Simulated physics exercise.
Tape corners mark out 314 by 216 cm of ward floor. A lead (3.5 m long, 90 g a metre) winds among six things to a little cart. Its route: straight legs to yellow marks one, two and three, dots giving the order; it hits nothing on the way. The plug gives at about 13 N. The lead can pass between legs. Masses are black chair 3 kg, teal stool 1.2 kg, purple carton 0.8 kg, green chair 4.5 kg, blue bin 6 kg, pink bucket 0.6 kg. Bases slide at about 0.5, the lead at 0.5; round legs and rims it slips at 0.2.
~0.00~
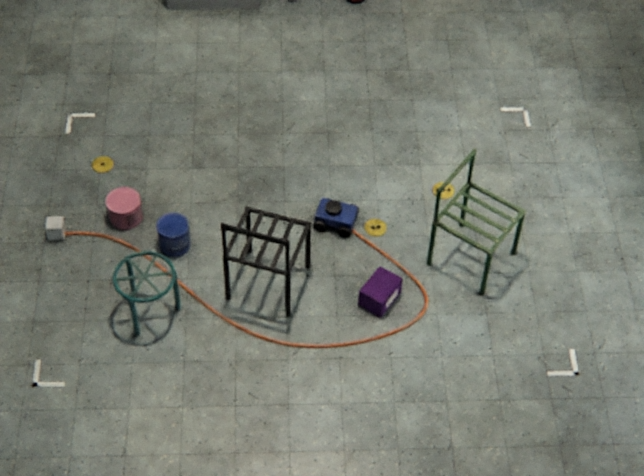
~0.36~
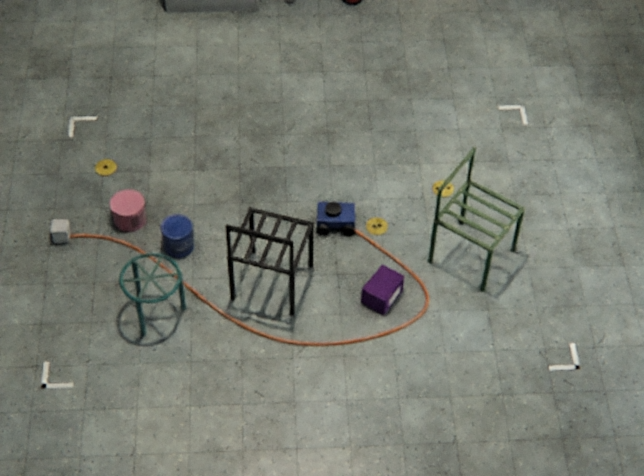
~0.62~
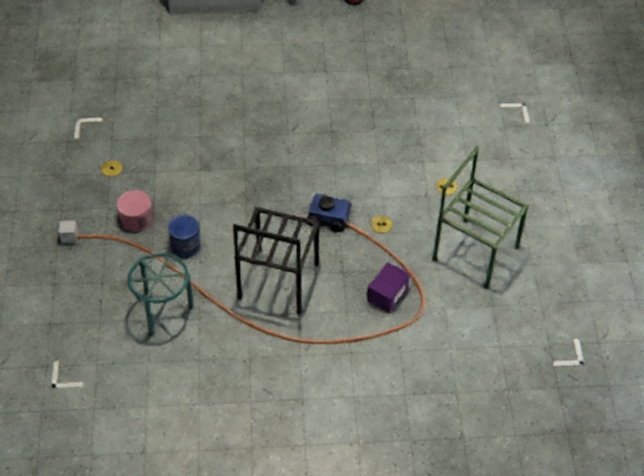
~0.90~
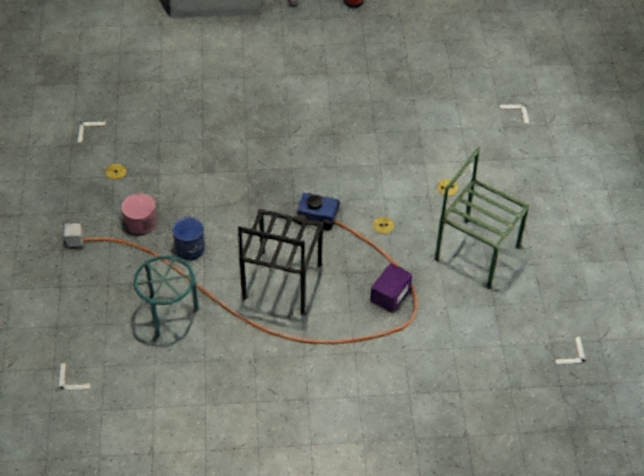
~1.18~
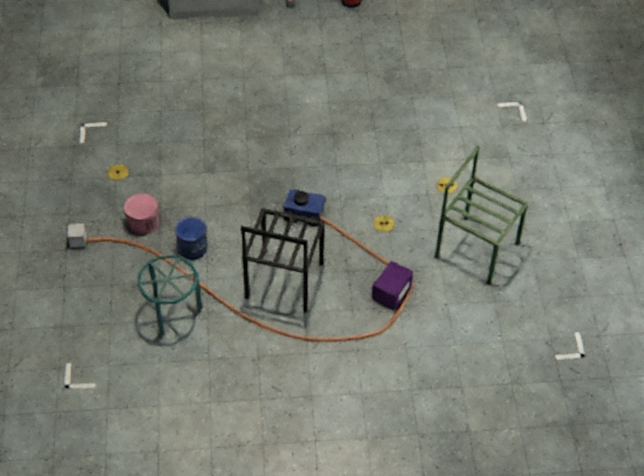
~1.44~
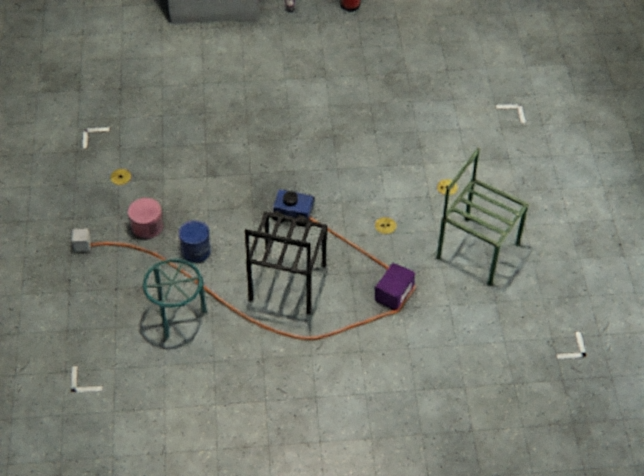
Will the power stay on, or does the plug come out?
Outcome: The plug holds.
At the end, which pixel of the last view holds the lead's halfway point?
Near (318, 290).
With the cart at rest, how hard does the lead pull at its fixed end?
About 0 N.
By 4.1 s, cart at (171, 187), 2 N at the fixed end; purple carton 38 cm off its start.
By 6.8 s, cart at (206, 191), lead slack at the fixed end; purple carton 58 cm off its start, black chair 5 cm off its start.
By 9.5 s, cart at (341, 216), lead slack at the fixed end; purple carton 58 cm off its start at (305, 265), black chair 5 cm off its start at (280, 239).
By 12.2 s, cart at (447, 186), lead slack at the fixed end; purple carton 58 cm off its start, black chair 5 cm off its start.
By 12.6 s, cart at (447, 186), lead slack at the fixed end; purple carton 58 cm off its start at (305, 265), black chair 5 cm off its start at (280, 239).
